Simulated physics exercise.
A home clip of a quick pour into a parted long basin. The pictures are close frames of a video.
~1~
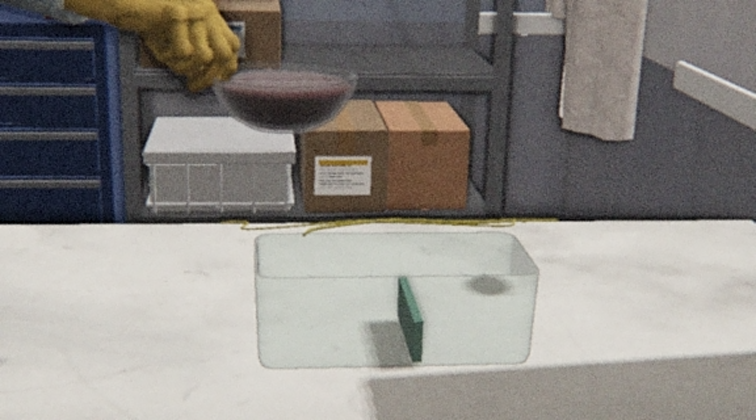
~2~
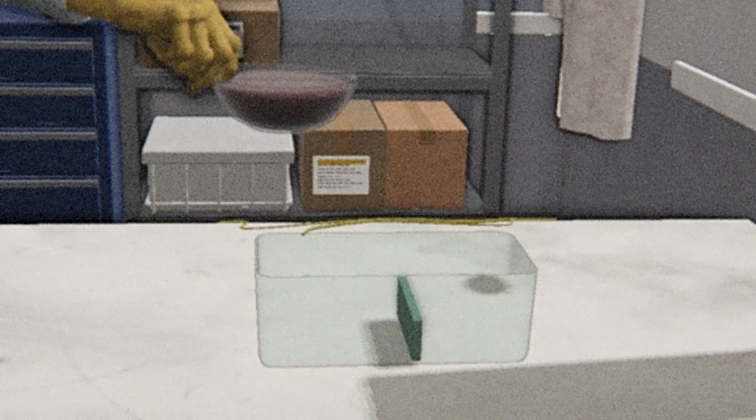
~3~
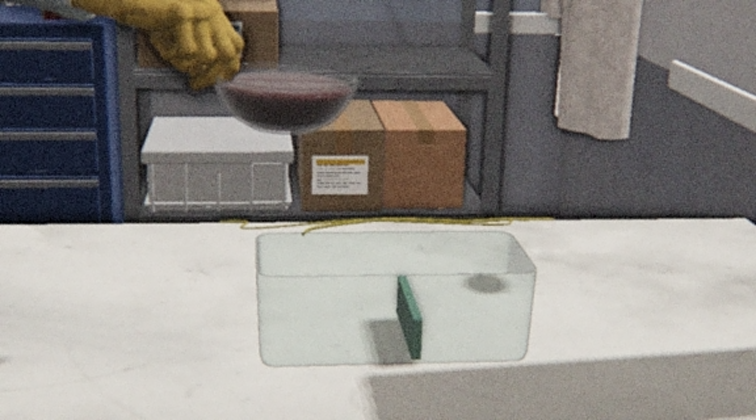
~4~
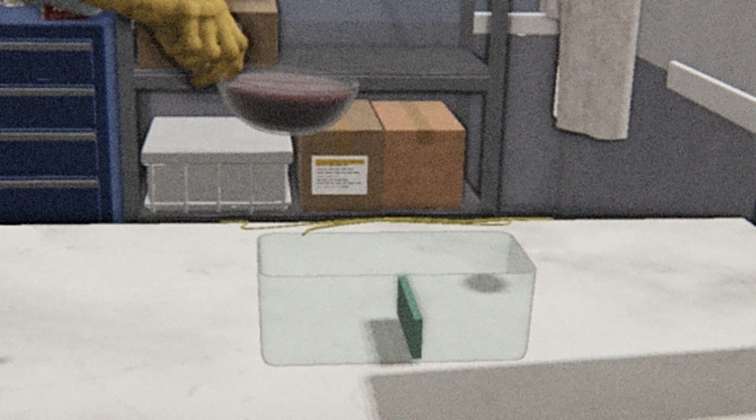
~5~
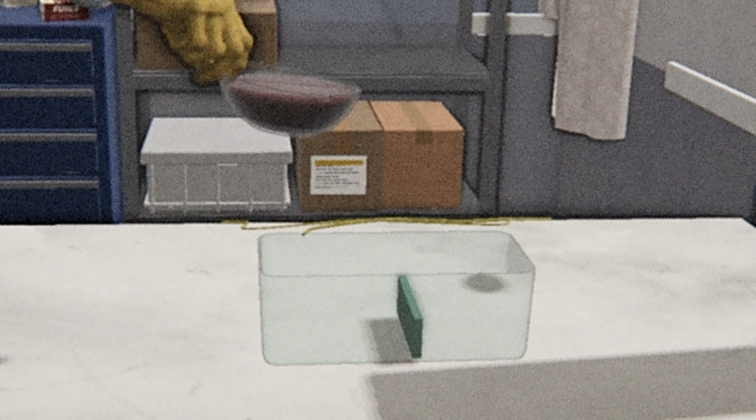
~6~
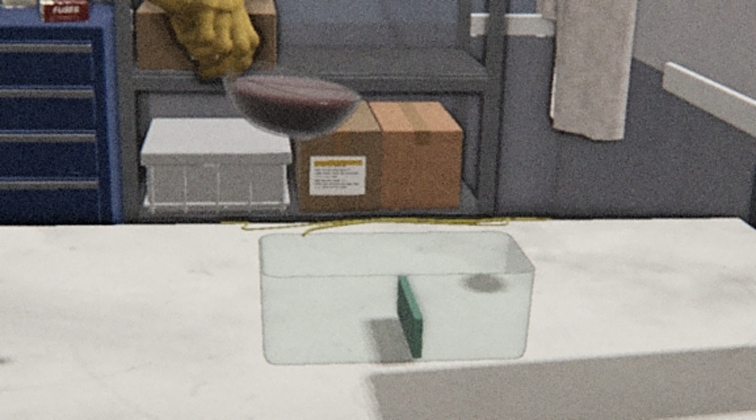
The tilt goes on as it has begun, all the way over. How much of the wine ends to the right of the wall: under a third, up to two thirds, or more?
It comes to from a third to two thirds.
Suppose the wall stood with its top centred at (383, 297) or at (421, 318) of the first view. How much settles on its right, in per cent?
Roughly 80 per cent, and 35 per cent.
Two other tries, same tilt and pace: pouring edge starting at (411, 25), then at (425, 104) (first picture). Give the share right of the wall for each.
Near 85 % and 90 %.
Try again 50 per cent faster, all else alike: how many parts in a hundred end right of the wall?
Near 35 %.
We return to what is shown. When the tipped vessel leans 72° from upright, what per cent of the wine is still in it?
Roughly 20 in a hundred.
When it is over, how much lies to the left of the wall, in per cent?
Roughly 50 in a hundred.
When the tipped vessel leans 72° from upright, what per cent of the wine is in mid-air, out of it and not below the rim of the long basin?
Near 55 %.
A moment on, the tilt is 72° and 22 per cent is still to pour, 7 is left of the wall and 15 right of it.
Next, the tilt is 101° and 0 per cent is still to pour, 47 is left of the wall and 48 right of it.
Then the tilt is 103° and 0 per cent is still to pour, 51 is left of the wall and 48 right of it.
Later the tilt is 103° and 0 per cent is still to pour, 51 is left of the wall and 48 right of it.
At rest 51 per cent lies left of the wall, 48 right of it and 2 outside.
